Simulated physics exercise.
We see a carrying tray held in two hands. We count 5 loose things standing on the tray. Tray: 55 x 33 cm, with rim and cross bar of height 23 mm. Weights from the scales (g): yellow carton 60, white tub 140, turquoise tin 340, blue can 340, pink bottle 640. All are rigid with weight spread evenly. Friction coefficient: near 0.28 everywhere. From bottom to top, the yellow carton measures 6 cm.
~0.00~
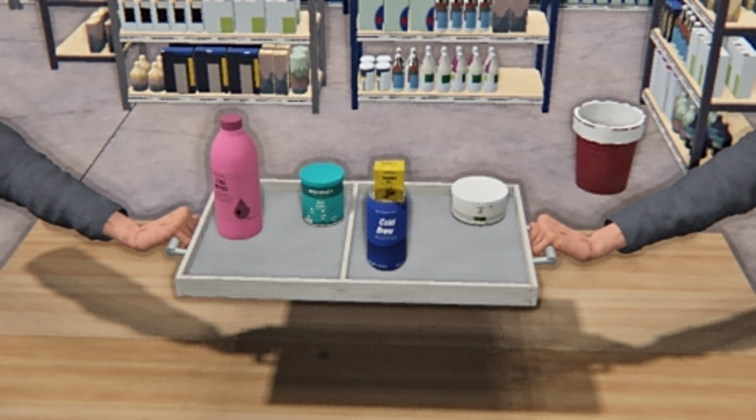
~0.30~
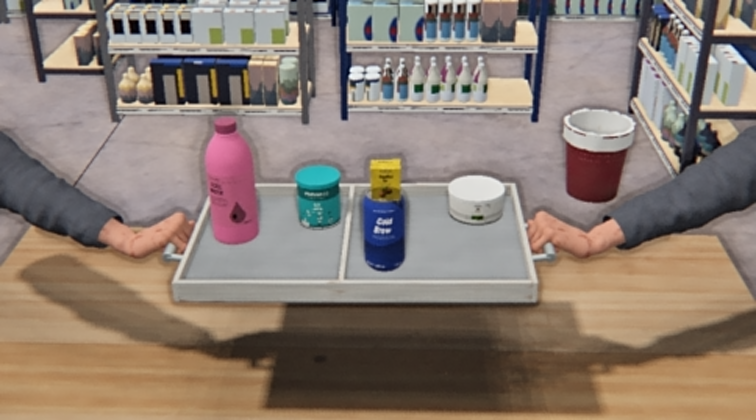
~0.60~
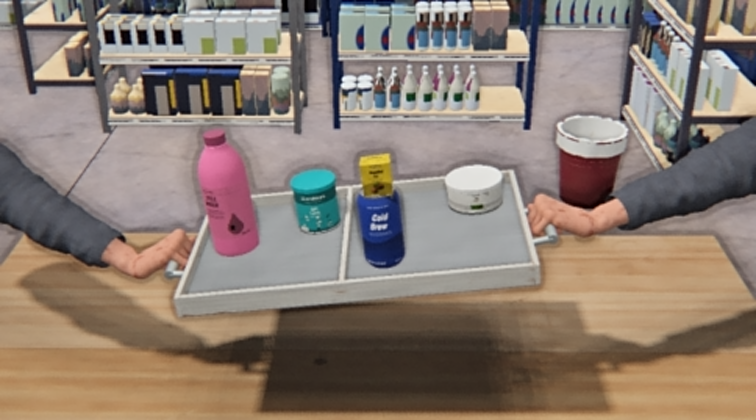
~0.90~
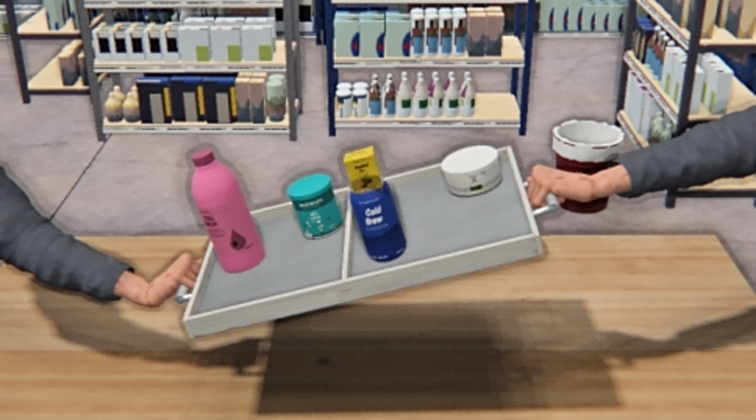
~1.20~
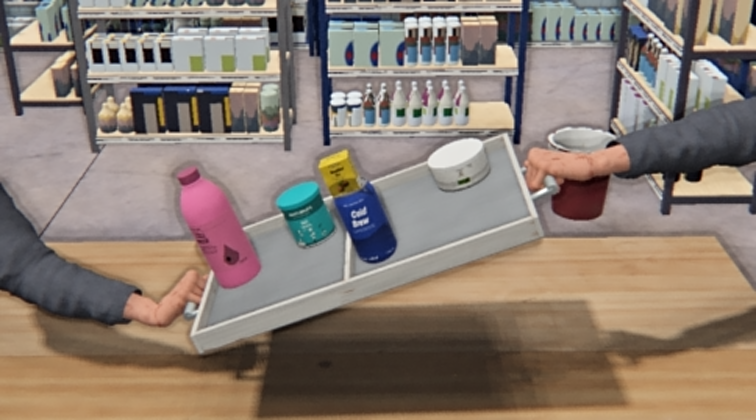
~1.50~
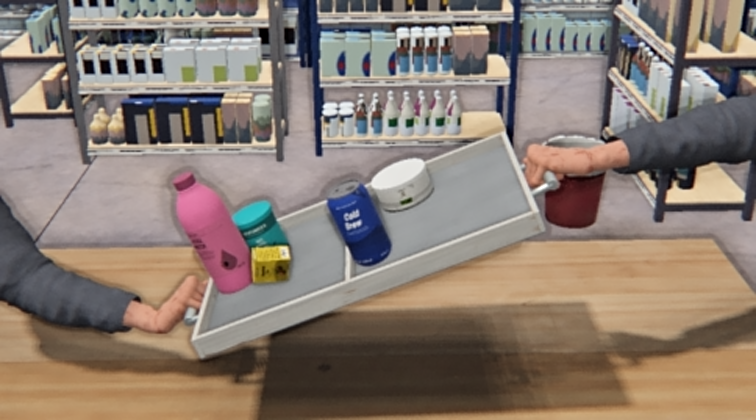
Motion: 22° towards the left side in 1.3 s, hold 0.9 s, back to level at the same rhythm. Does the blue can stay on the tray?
Yes. It is going to be left on the tray.
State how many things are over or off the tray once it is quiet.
It adds up to 1.
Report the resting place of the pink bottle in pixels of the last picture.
Roughly at (221, 178) in the last picture.
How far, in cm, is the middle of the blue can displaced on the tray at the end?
3 cm.
By 1.60 s, tray at 22°, left edge down; blue can 3 cm from its spot near (359, 224); yellow carton on its side; white tub 17 cm from its spot.
By 2.40 s, tray at 22°, left edge down; blue can 3 cm from its spot near (360, 224); yellow carton on its side; turquoise tin 16 cm from its spot.
When it is over (4.1 s), lying over on the tray, yellow carton; not toppled but over 5 cm from the start, white tub and turquoise tin; the other 2 within 5 cm of the start. In the last view, blue can near (376, 224).
